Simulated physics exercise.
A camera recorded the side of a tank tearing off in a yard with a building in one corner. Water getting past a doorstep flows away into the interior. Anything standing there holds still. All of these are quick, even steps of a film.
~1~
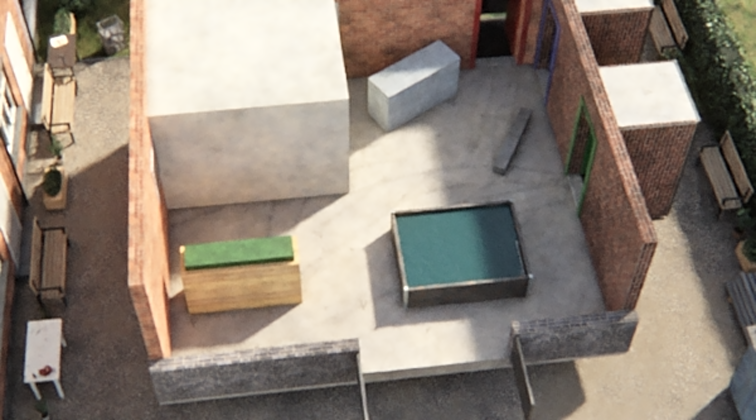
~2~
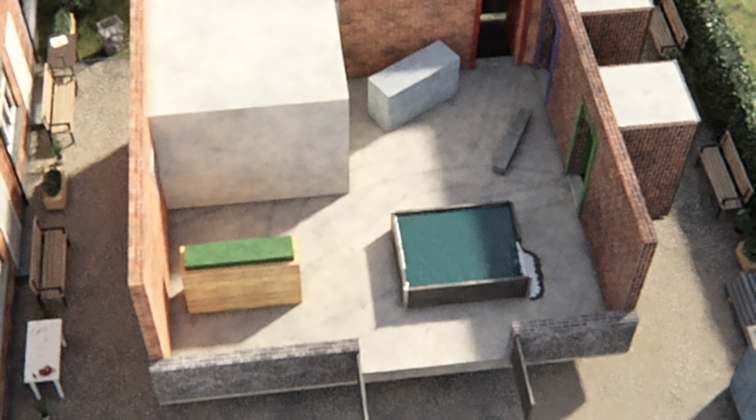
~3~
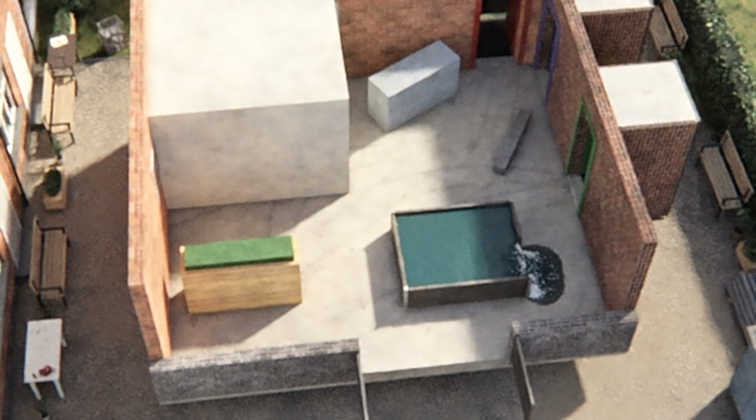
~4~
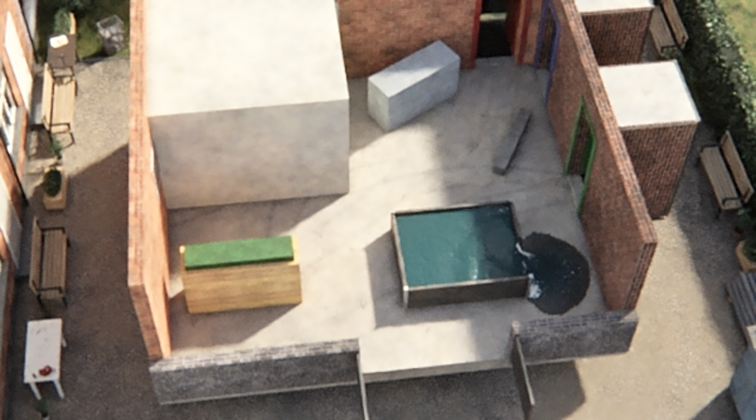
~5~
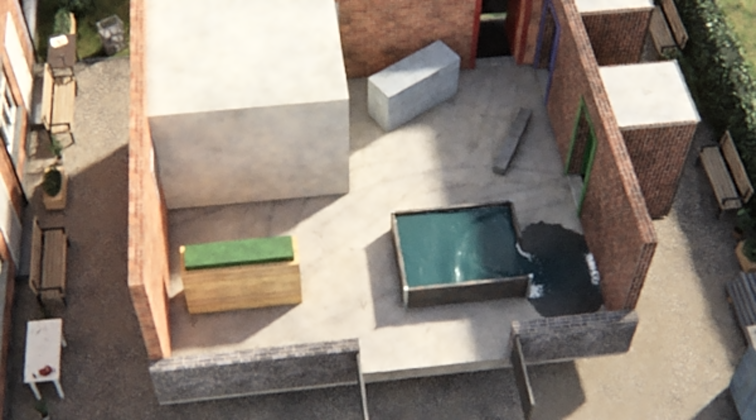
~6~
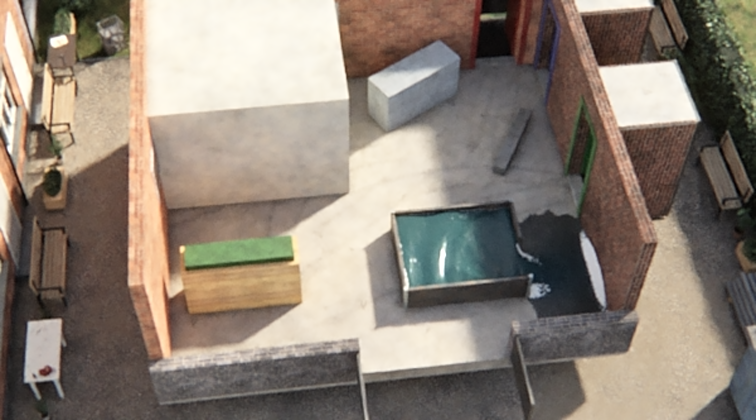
Dark water pouring from the right side of a rectangular tank, spreading across a walled concrete yard to the brick wall.
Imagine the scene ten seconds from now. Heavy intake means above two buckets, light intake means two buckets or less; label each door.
Labels: Blue door: Light, red door: Heavy, green door: Light.
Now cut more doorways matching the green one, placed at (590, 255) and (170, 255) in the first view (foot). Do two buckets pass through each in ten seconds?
The first door runs past the limit, while the second remains below the limit.
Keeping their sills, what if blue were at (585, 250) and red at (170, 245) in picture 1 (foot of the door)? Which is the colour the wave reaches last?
The red door is last.
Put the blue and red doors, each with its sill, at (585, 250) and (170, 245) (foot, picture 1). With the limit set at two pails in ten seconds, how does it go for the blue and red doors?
Lab note - blue door overshoots, red door stays within.
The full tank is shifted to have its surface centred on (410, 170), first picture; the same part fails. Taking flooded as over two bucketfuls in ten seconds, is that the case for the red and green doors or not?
The red door exceeds the threshold, and the green door exceeds the threshold.
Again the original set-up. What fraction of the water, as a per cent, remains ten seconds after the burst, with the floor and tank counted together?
That comes to around 86 in a hundred.
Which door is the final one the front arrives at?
Door: The door marked red.
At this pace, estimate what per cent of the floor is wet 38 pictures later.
Estimated share: About 55 %.
A moment on, water covers 10 % of the floor; the blue door not reached, the red door not reached, the green door wet at the sill, nothing in.
Next, water covers 20 % of the floor; the blue door not reached, the red door not reached, the green door wet at the sill, nothing in.
Then, water covers 35 % of the floor; the blue door wet at the sill, nothing in, the red door not reached, the green door wet at the sill, nothing in.
Later, water covers 55 % of the floor; the blue door under two buckets in, the red door over two buckets in, the green door wet at the sill, nothing in.
In the end, water covers 80 % of the floor; the blue door under two buckets in, the red door over two buckets in, the green door wet at the sill, nothing in.
